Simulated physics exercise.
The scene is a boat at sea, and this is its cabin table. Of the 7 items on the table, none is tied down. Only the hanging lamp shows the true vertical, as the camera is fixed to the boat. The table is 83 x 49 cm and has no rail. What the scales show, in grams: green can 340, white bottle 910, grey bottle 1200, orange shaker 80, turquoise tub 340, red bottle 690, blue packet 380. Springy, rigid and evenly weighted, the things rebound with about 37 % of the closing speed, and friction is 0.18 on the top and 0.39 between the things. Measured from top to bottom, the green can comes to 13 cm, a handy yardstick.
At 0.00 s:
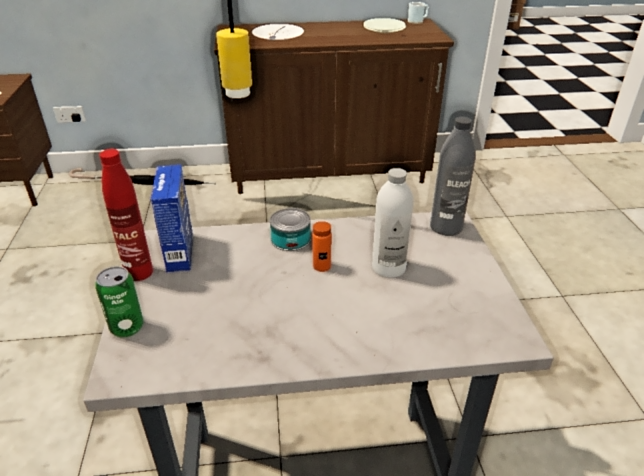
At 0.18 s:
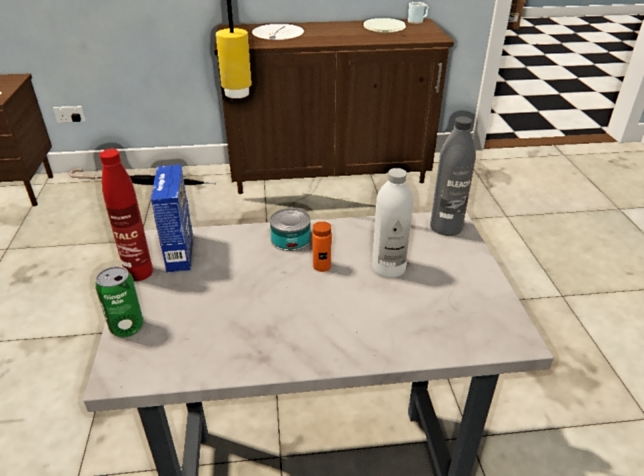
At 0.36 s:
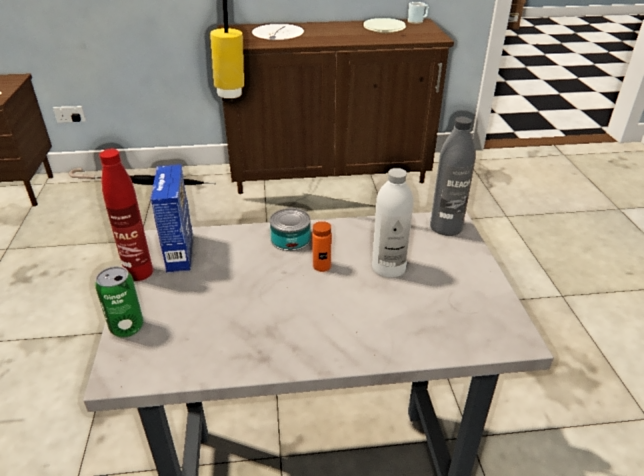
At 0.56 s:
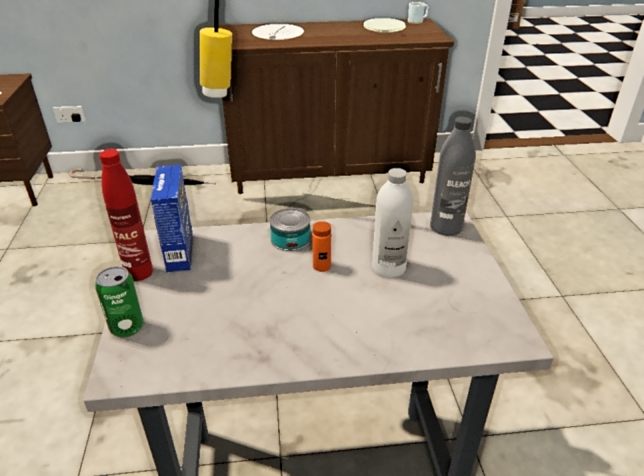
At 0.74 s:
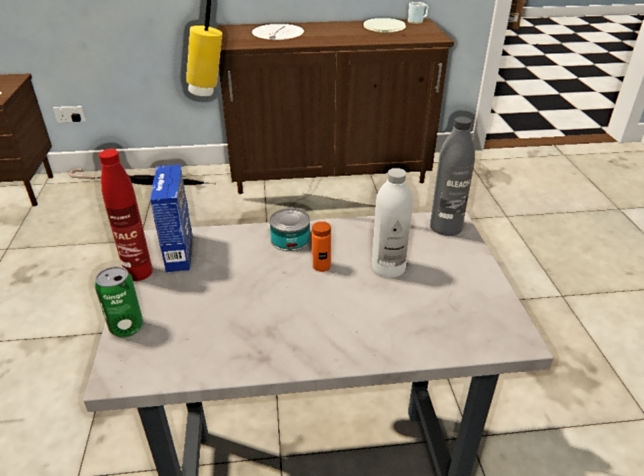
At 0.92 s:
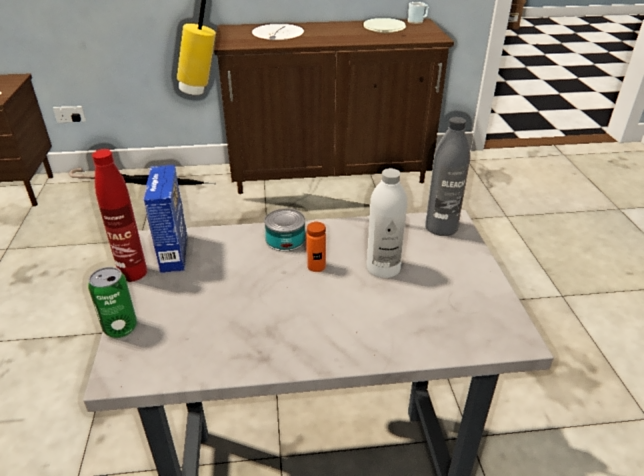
The yellow hanging lamp swung slowly to the left over a table of bottles and containers, which stayed put at first, and then all of them slid slightly left along the tabletop.
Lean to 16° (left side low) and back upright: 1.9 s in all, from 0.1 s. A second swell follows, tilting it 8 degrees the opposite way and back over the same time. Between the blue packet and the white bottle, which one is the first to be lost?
It is the former of the pair.
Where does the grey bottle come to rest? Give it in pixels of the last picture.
Close to pixel (299, 186) in the final view.
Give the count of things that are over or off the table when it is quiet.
The answer is 3.
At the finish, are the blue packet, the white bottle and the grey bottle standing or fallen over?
Well, the blue packet tumbles down, the white bottle holds steady, and the grey bottle holds steady.
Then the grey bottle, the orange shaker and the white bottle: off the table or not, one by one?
Afterwards, the grey bottle stays on its support, the orange shaker stays on its support, and the white bottle stays on its support.
Around 1.32 s, heel 13°, left side down; green can, red bottle and blue packet now off the table; white bottle shifted 14 cm near (328, 227); orange shaker shifted 14 cm.
Around 1.52 s, heel 8°, left side down; white bottle shifted 24 cm near (280, 230); grey bottle shifted 24 cm; orange shaker shifted 24 cm.
Around 1.82 s, heel 1°, left side down; white bottle shifted 35 cm near (225, 234); grey bottle shifted 35 cm; orange shaker shifted 35 cm.
Finally (4.4 s), off the table, green can, red bottle and blue packet; not toppled but over 5 cm from the start, white bottle, grey bottle, orange shaker and turquoise tub. Final places as that camera would see them, blue packet near (21, 373), white bottle near (219, 235). Blue packet went at 1.32 s; white bottle was never lost.
